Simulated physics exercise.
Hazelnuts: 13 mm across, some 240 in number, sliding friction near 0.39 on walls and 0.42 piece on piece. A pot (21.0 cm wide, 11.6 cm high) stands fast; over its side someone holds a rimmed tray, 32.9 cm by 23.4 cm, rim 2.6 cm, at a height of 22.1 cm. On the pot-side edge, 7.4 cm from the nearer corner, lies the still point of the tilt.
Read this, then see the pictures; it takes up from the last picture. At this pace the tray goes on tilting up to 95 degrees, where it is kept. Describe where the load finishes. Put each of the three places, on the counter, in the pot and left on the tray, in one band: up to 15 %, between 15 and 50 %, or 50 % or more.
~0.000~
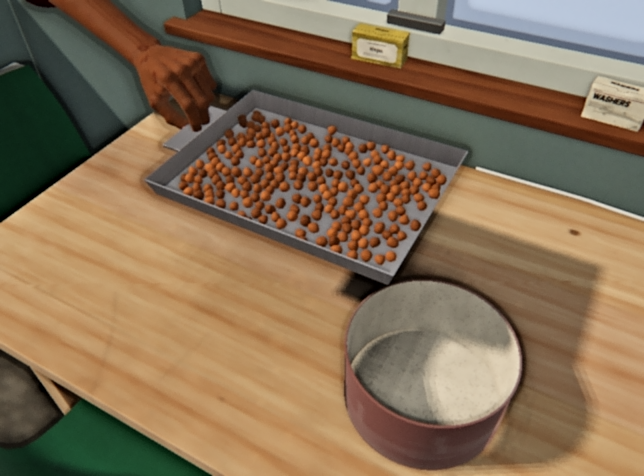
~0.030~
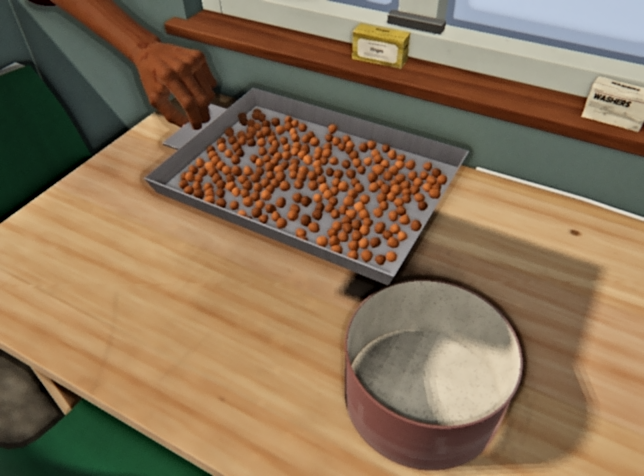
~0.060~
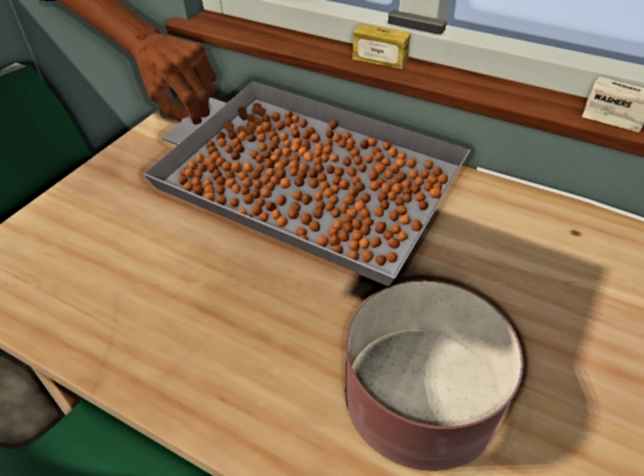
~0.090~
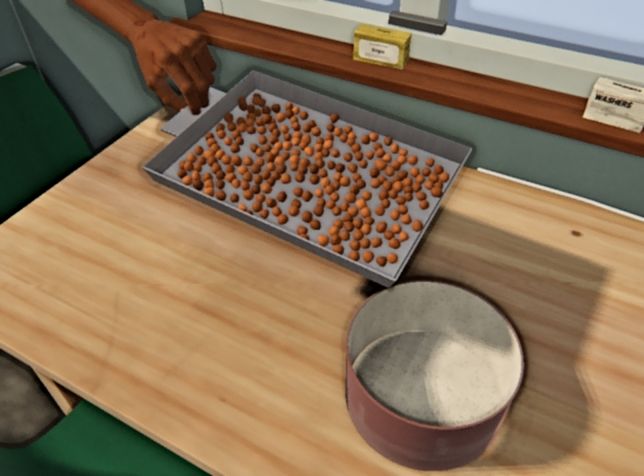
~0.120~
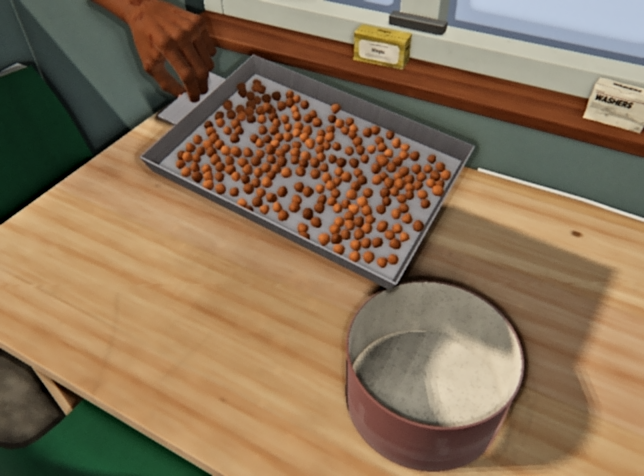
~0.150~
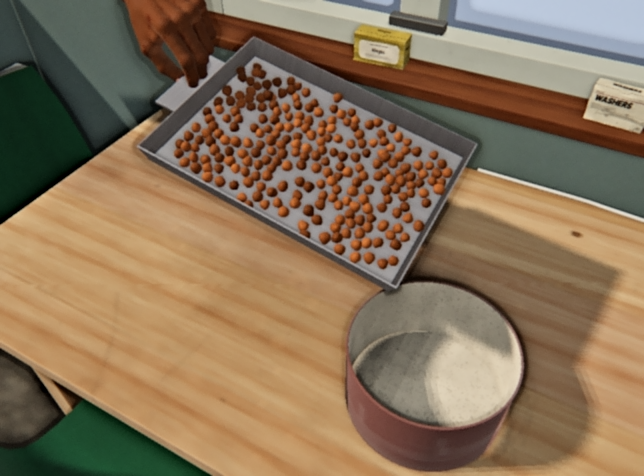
Counter: Up to 15 %; pot: 50 % or more; left on the tray: Up to 15 %.
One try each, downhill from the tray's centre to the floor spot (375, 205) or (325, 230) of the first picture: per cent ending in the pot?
That would be close to 60 per cent, then close to 65 per cent.
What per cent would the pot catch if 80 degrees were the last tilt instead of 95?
I'd expect some 95 per cent in the pot.
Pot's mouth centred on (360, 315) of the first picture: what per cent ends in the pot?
Close to 55 in a hundred.
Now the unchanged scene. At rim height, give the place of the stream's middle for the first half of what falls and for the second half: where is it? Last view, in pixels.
Earlier half at about (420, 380), later half at about (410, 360) in pixels.
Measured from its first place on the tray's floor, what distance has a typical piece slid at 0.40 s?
Displacement on the tray: Roughly 4 cm.
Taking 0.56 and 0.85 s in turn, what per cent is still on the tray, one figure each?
Around 100 first, about 0 after.
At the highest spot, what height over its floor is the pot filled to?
Around 4.0 cm above the floor.
Then, at 0.40 s, tilt 56 degrees; the tray holds 100 %, the pot 0 %.
After 0.56 s, tilt 82 degrees; the tray holds 100 %, the pot 0 %.
Then, at 0.85 s, tilt 95 degrees; the tray holds 0 %, the pot 95 %.
In the end, at 1.6 s, counter 5 %, pot 100 %, tray 0 %.
